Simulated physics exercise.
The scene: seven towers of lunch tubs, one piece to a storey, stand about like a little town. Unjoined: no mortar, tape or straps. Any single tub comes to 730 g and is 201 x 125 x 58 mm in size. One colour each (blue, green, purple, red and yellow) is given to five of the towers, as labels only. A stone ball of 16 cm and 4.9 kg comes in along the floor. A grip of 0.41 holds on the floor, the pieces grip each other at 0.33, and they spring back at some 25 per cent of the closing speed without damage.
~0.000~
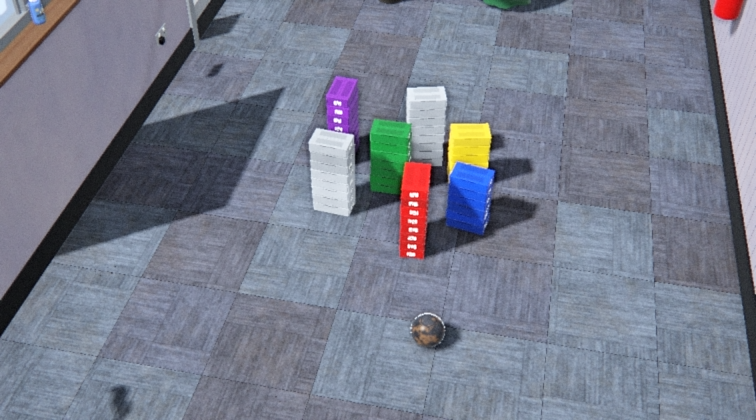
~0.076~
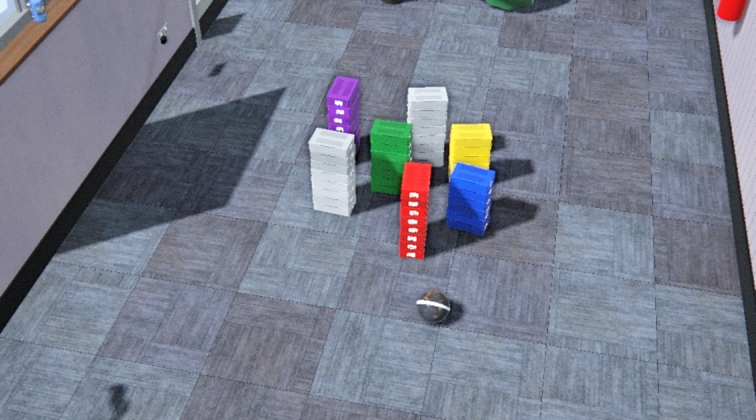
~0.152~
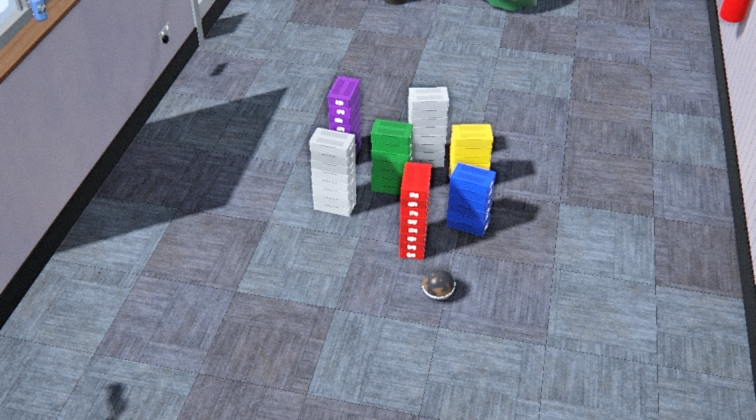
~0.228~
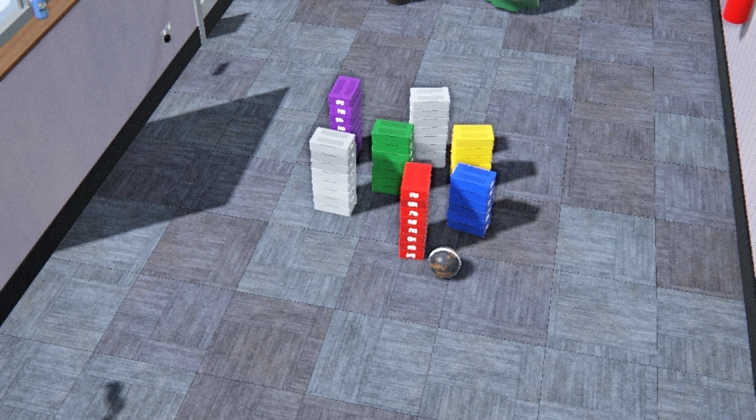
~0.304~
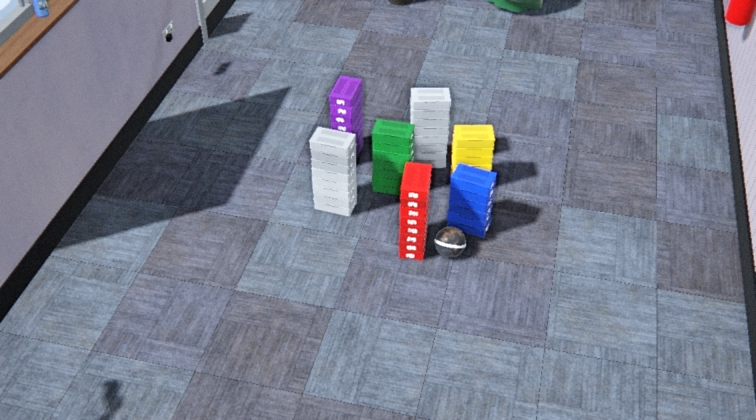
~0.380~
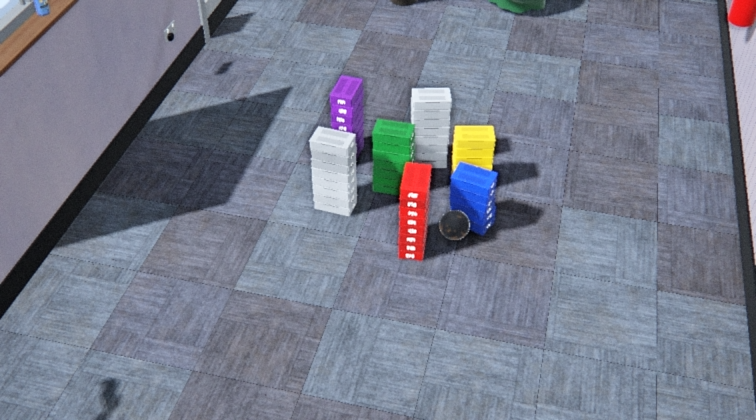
A dark ball rolls across the carpet past the red tower and bumps the blue one.
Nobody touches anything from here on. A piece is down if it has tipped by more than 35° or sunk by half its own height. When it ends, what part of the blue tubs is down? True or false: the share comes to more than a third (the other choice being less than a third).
True.
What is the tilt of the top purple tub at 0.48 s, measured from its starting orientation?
About 0 degrees.
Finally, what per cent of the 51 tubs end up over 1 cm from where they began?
I make it 25 per cent.
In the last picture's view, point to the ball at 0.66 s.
Position: About (457, 188).
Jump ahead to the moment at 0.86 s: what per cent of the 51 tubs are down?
At that moment 10 per cent.
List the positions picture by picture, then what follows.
In the first picture (pixels give the middle of a visible side; the camera moves round a little), ball (428, 330) 69 cm from contact, 2.0 m/s; top blue tub (472, 173); top yellow tub (471, 131); none has stirred.
Ball (433, 306) 54 cm from contact, 2.0 m/s; top blue tub (473, 174), in the second picture.
Ball (439, 284) 39 cm from contact, 2.0 m/s; top blue tub (473, 174), in the third picture.
Ball (445, 263) 24 cm from contact, 2.0 m/s; top blue tub (474, 175), in the fourth picture.
Ball (450, 242) 9 cm from contact, 2.0 m/s; top blue tub (474, 175), in the fifth picture.
Ball (455, 225) after contact, 1.1 m/s; top blue tub (474, 175) 5° from how it stood; top purple tub (346, 87); movement in 6 of them, in the sixth picture.
After 0.48 s, ball still moving; none of the 6 blue tubs down (0 of 51 in all colours); top blue tub 12° from how it stood.
After 0.66 s, ball still moving; 4 of the 6 blue tubs down (4 of 51 in all colours); top blue tub 56° from how it stood, 12 cm lower.
After 0.86 s, ball still moving; 5 of the 6 blue tubs down (5 of 51 in all colours); top blue tub upside down; top yellow tub 40 mm from its place.
In the end (2.0 s), ball at rest; 5 of the 6 blue tubs down (5 of 51 in all colours); top blue tub upside down; top yellow tub 55 mm from its place. That is 83 per cent. From the last view, middles, top blue tub near (436, 218), top yellow tub near (476, 131).
